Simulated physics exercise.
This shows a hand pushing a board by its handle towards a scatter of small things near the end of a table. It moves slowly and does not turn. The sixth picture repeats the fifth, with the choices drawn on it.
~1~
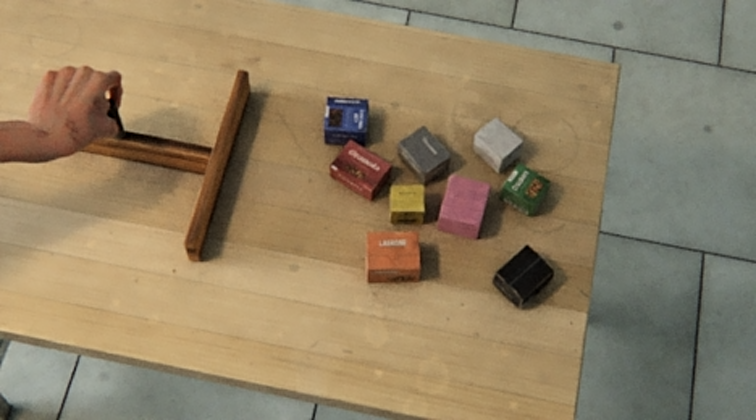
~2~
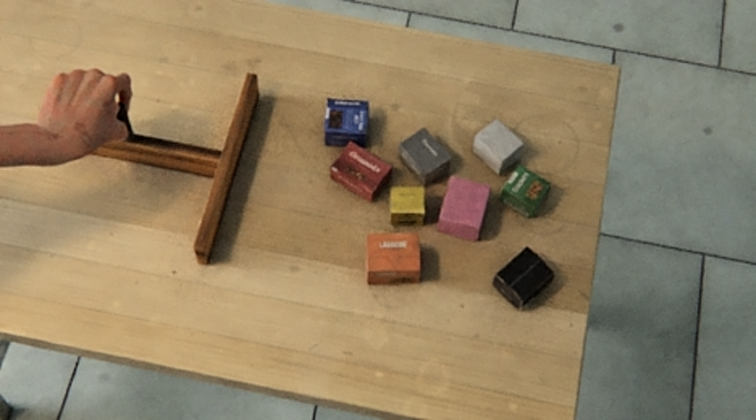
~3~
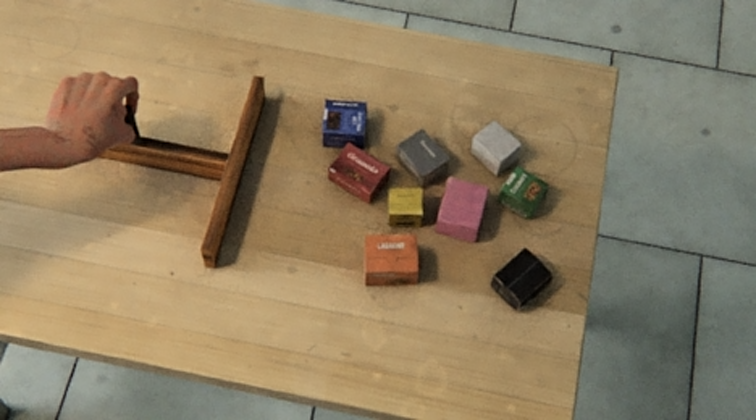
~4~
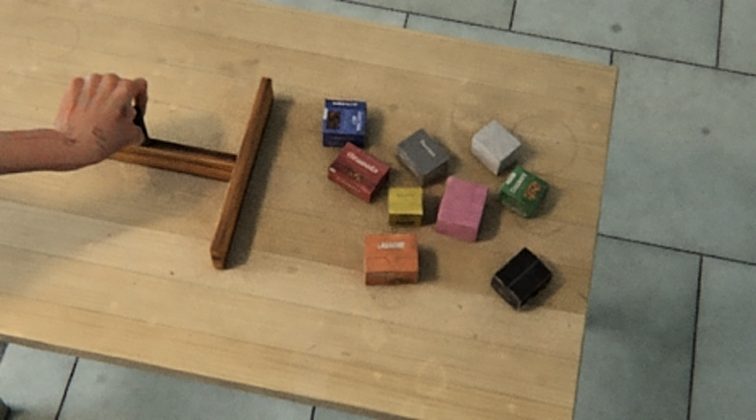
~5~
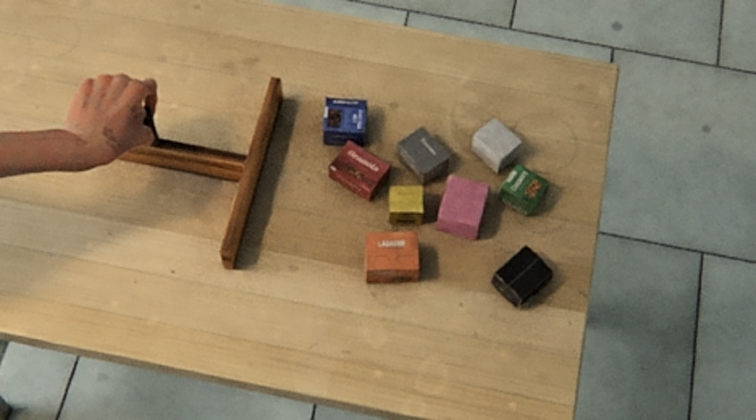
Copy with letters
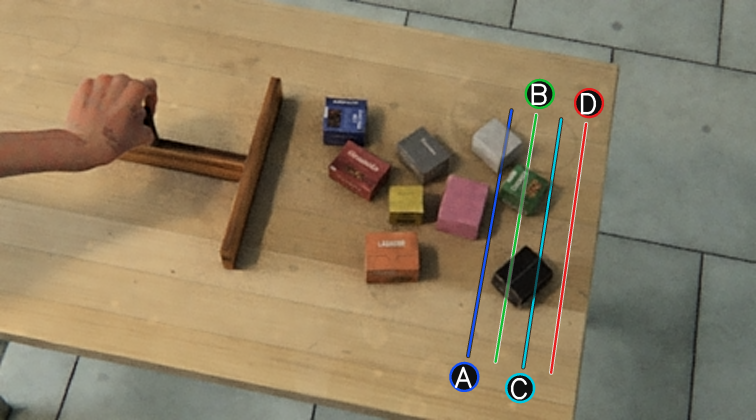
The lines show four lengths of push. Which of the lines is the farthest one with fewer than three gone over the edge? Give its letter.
Up to line B.
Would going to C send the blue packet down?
No.
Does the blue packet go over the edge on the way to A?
By then, no.
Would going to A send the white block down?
No.
On the marked copy, A at (491, 226); B at (517, 231); C at (543, 236); D at (570, 242).
Following B. Soon after the start, board (347, 179); blue packet (390, 131); grey box (434, 159).
Later, board (443, 198); green packet (556, 205); white block (546, 141).
In the end, board (517, 212); green packet over the edge; black box over the edge; two fallen.
As for the rest, A is within the limit but short; C drops four; D drops four.
